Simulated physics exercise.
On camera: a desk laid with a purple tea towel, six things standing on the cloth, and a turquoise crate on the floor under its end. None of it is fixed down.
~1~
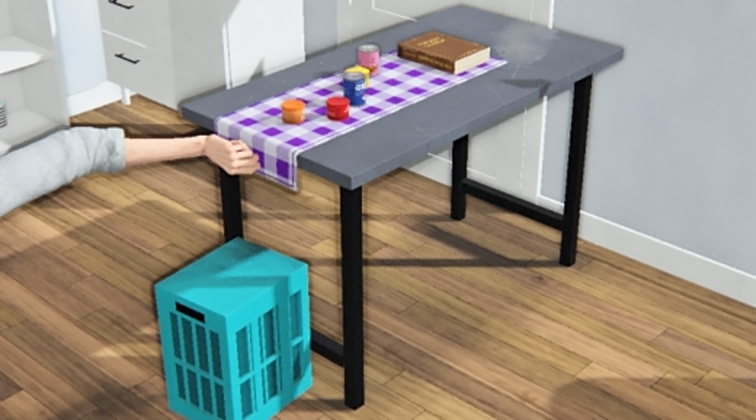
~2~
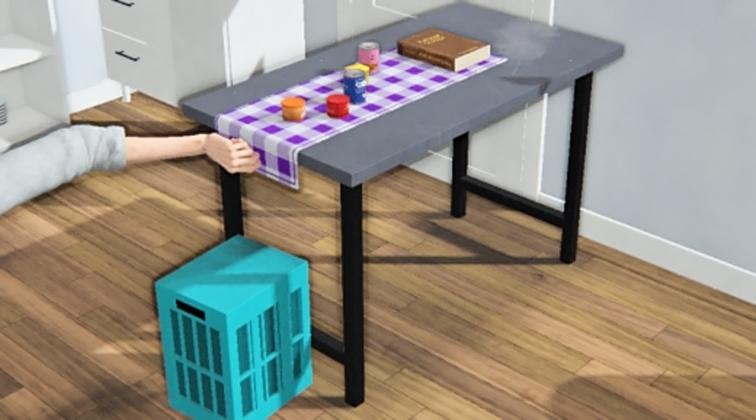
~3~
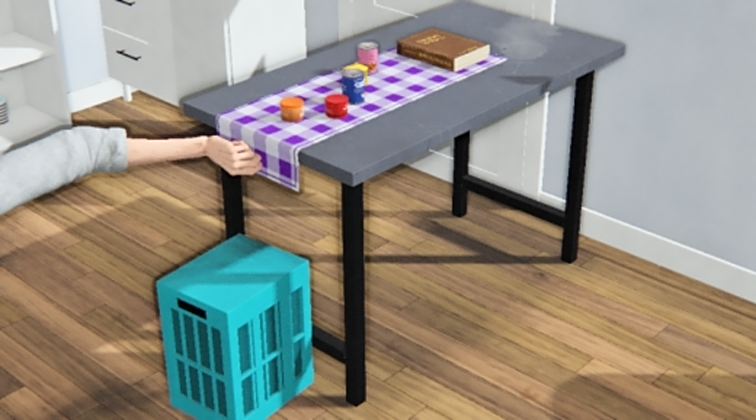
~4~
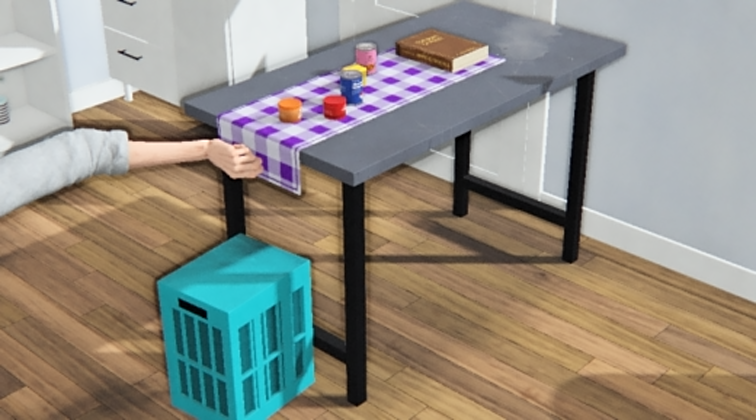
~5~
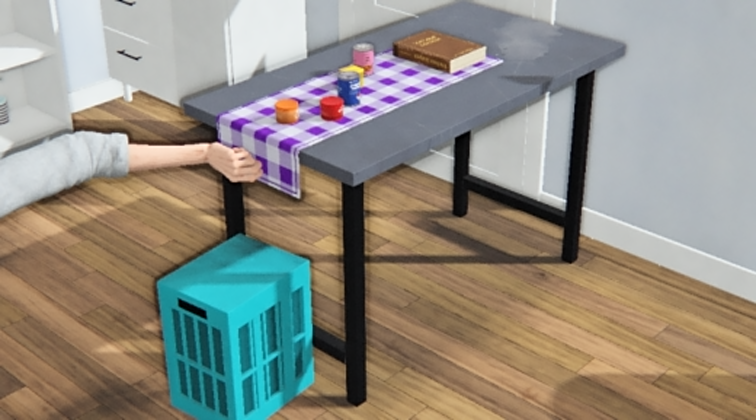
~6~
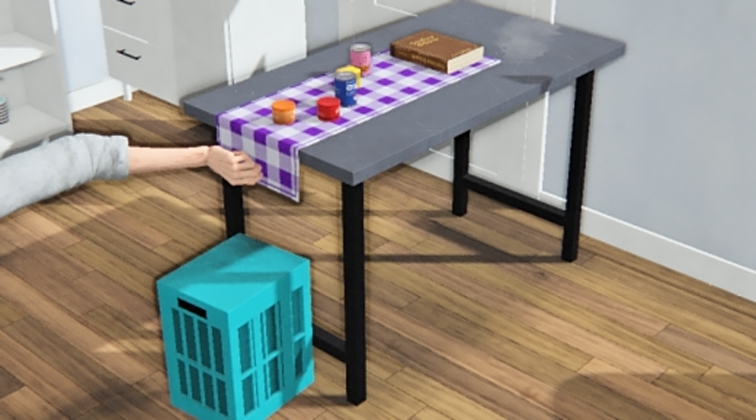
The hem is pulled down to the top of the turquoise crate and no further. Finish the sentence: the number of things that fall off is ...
... two.
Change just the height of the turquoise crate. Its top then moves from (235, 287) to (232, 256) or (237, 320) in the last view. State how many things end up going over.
First case 1, second case 3.
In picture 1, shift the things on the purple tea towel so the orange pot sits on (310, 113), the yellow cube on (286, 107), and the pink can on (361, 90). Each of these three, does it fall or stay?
The orange pot ends up off, the yellow cube ends up off, the pink can stays put.
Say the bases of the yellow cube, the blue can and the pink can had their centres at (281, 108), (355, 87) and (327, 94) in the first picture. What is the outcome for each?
The yellow cube ends up knocked off, the blue can ends up still aboard, the pink can ends up still aboard.
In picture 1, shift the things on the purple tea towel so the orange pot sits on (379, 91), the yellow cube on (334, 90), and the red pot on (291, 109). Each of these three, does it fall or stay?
Here's how it goes: The orange pot remains in place, the yellow cube remains in place and the red pot leaves the top.
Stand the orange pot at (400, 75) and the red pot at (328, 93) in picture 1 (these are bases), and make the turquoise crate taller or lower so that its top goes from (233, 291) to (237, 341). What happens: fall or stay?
Orange pot: Safe; red pot: Lost.
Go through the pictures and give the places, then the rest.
The first picture shows hem (297, 191); orange pot (293, 104); red pot (338, 101); blue can (354, 75); yellow cube (356, 70); pink can (368, 48); top of the crate (233, 291).
The second picture shows hem (299, 189); orange pot (293, 101).
The third picture shows hem (299, 191); red pot (336, 98).
The fourth picture shows hem (300, 195); blue can (351, 74); top of the crate (235, 287).
The fifth picture shows hem (300, 198); yellow cube (351, 69).
The sixth picture shows hem (298, 202); orange pot (283, 104); red pot (328, 101); blue can (345, 75); yellow cube (348, 70); pink can (360, 47).
A little later, hem near (260, 215); all still up.
Next, hem near (260, 239); orange pot gone.
Later still, hem on the crate; orange pot and red pot gone.
When it is over, hem on the crate; orange pot and red pot gone. It carries off two.
